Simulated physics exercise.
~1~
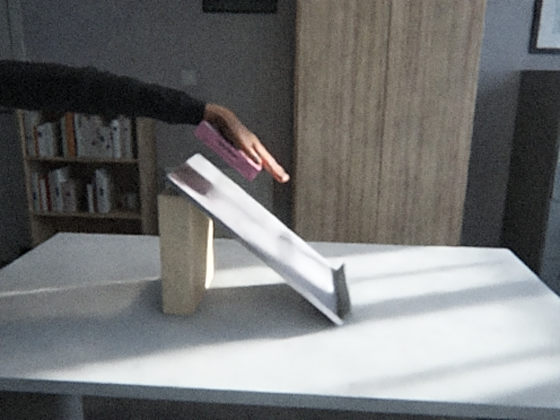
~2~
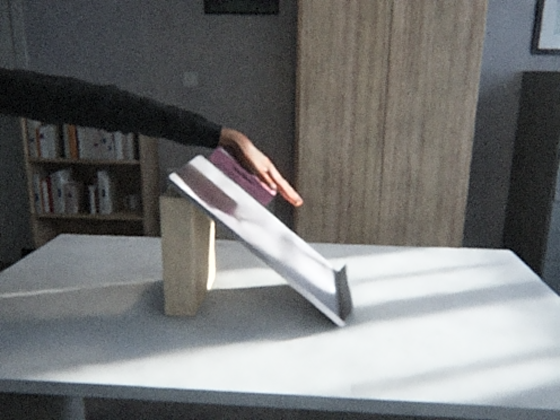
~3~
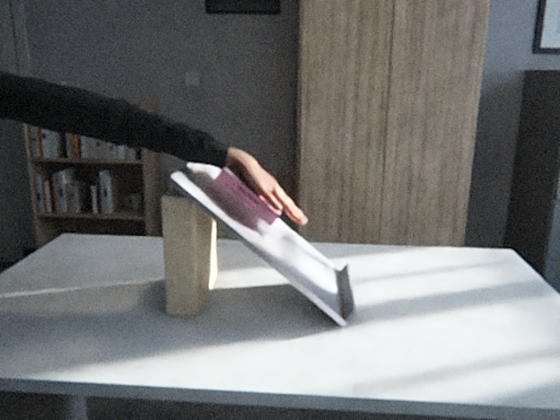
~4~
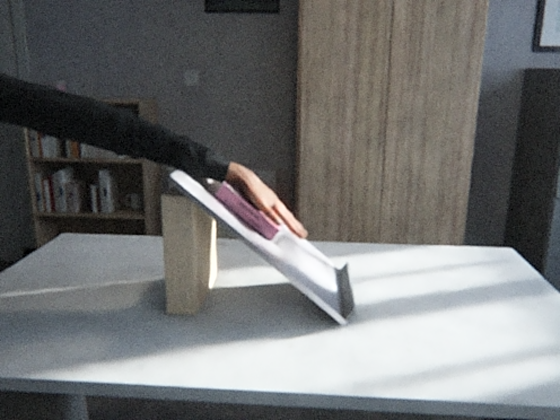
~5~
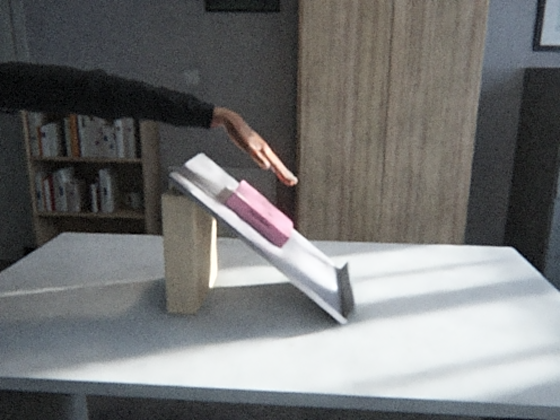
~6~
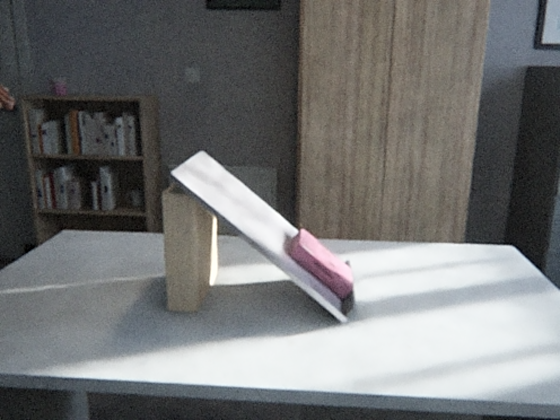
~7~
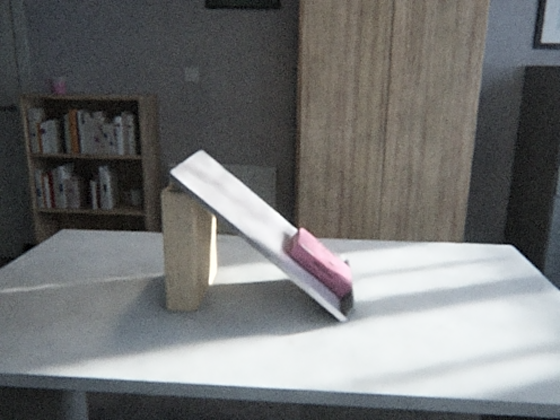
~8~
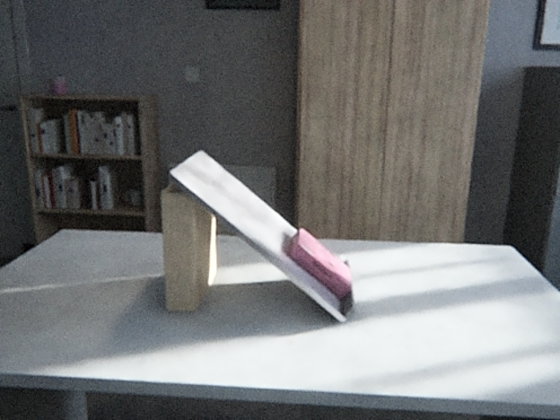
The clip shows a hand holding a pink packet near the top of a sloping board propped on a wooden block, then letting go and drawing back. The packet slides down to the right and comes to rest against the raised lip at the board's lower end.
